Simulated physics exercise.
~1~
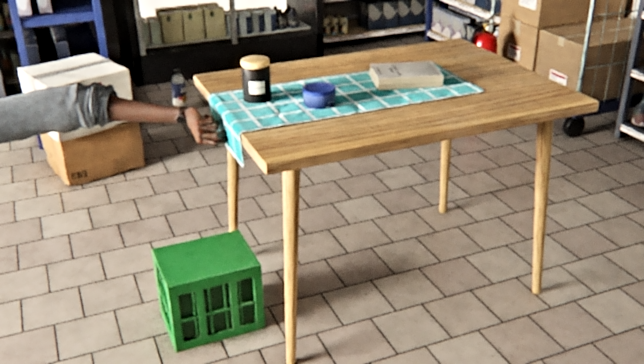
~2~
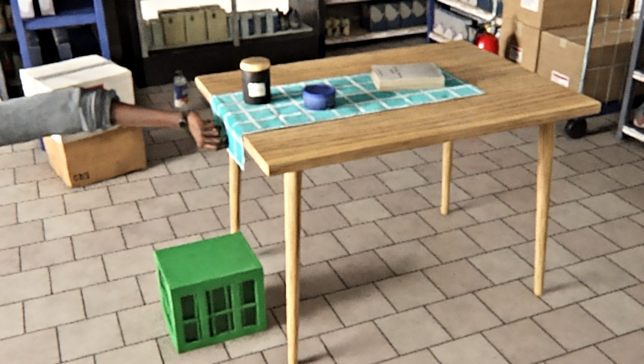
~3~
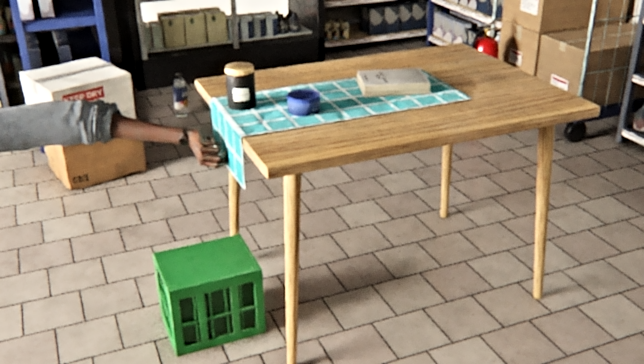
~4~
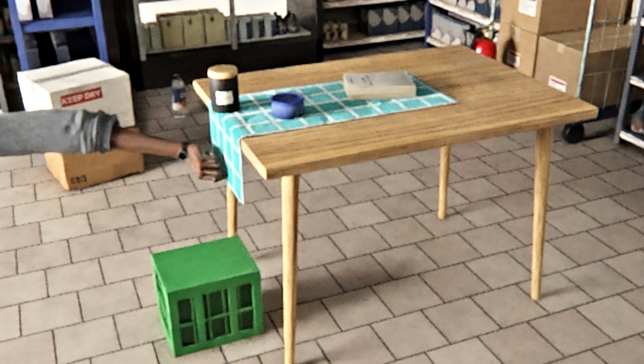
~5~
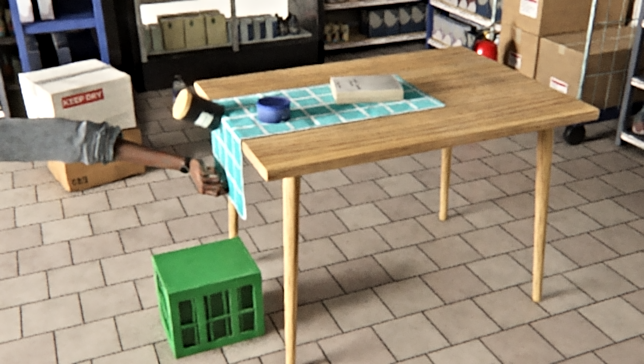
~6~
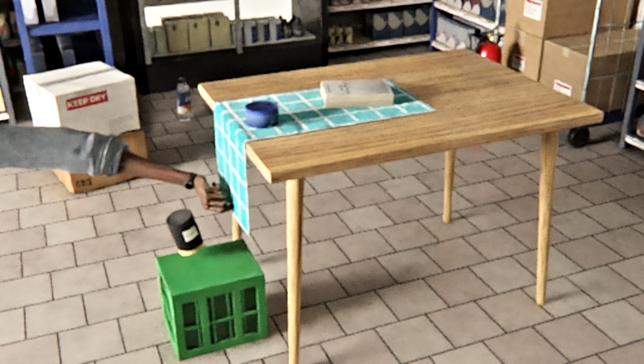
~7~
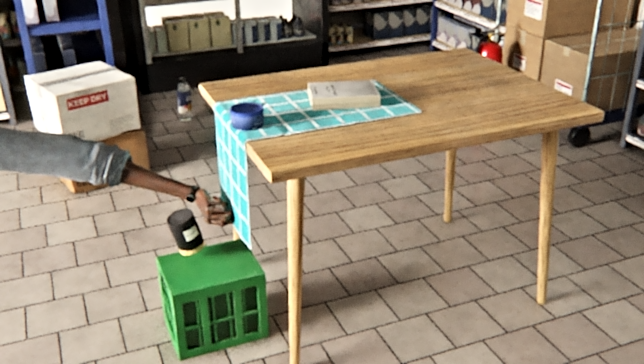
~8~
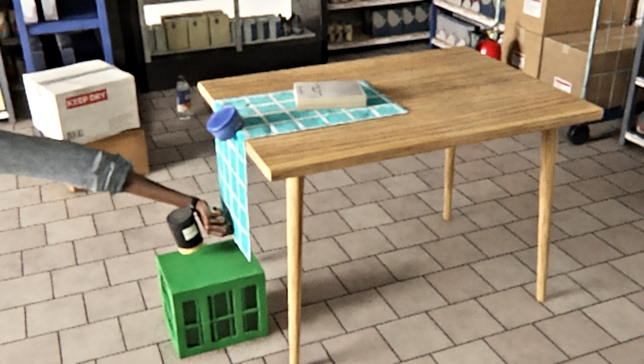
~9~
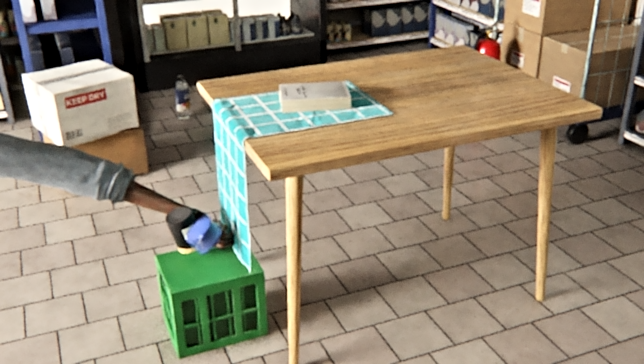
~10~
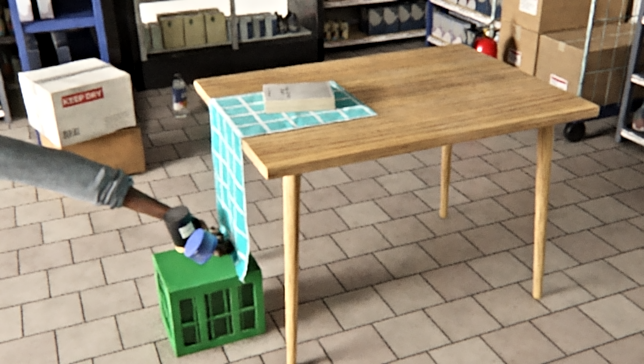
A turquoise checked tea towel hangs over the left end of a wooden table, and a hand reaching in from the left slowly pulls it down. The black jar, blue tub and white book on top ride leftward with the cloth. The jar reaches the edge first, tips over and drops onto the green crate below, landing upside down. The hand keeps pulling, and the tub tilts at the edge and falls beside the jar. At the end the towel's hem reaches the crate, while the book still lies on the cloth on the tabletop.
